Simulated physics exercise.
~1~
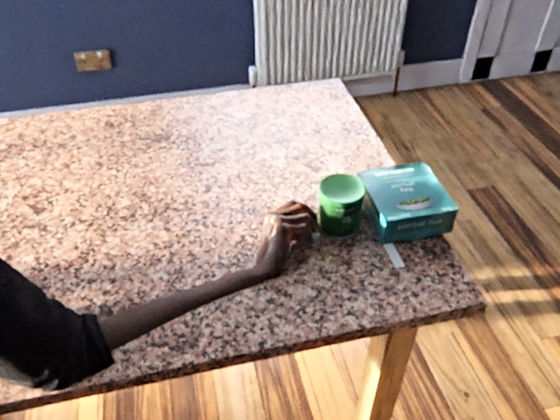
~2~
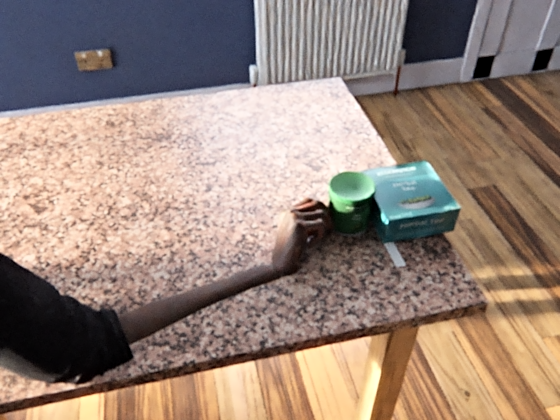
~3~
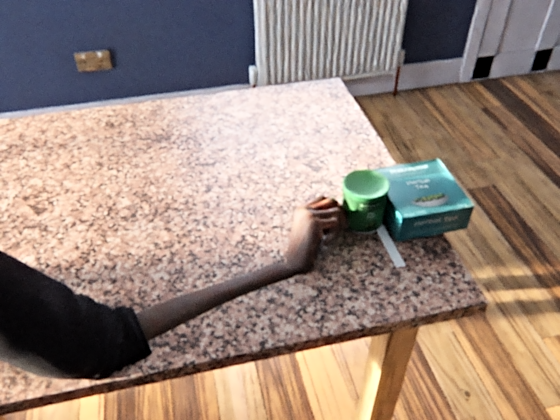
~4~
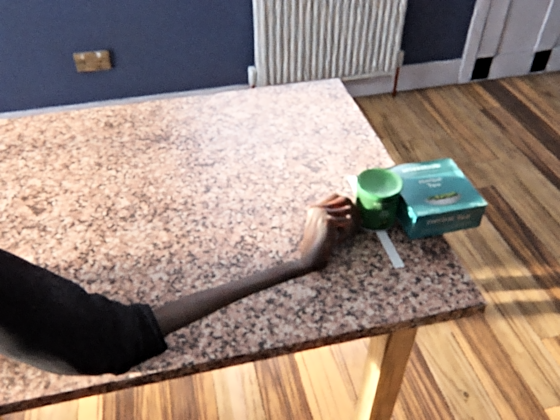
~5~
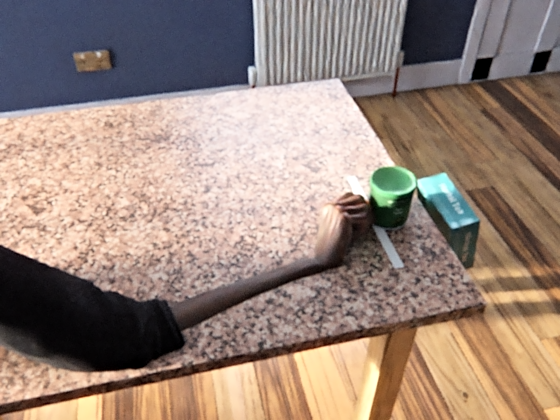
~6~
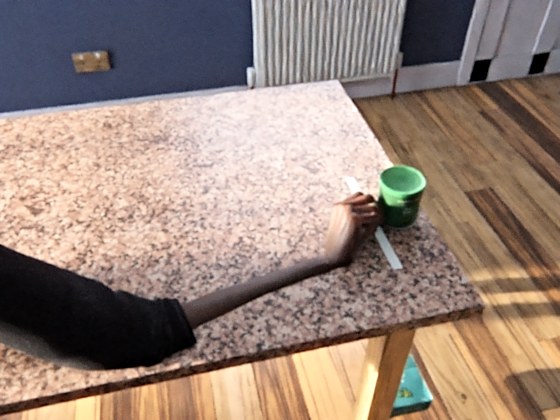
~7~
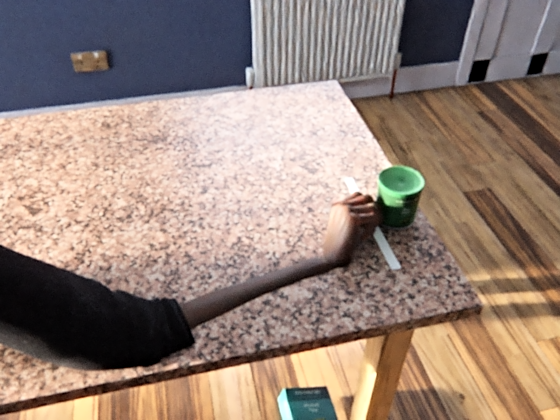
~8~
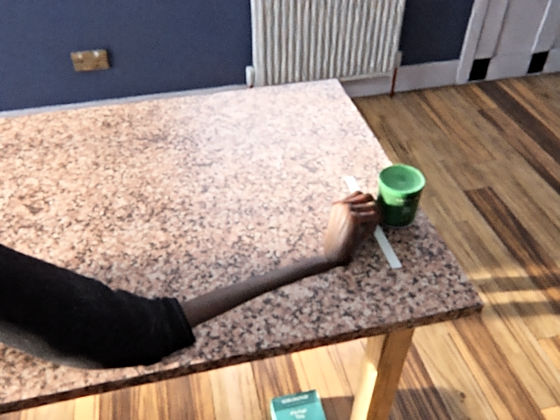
In the video, a hand slides a green pot rightward across a speckled tabletop, pushing a turquoise box ahead of it past a strip of tape. The box tips over the edge and drops to the wooden floor, while the pot stays on the table beside the hand.
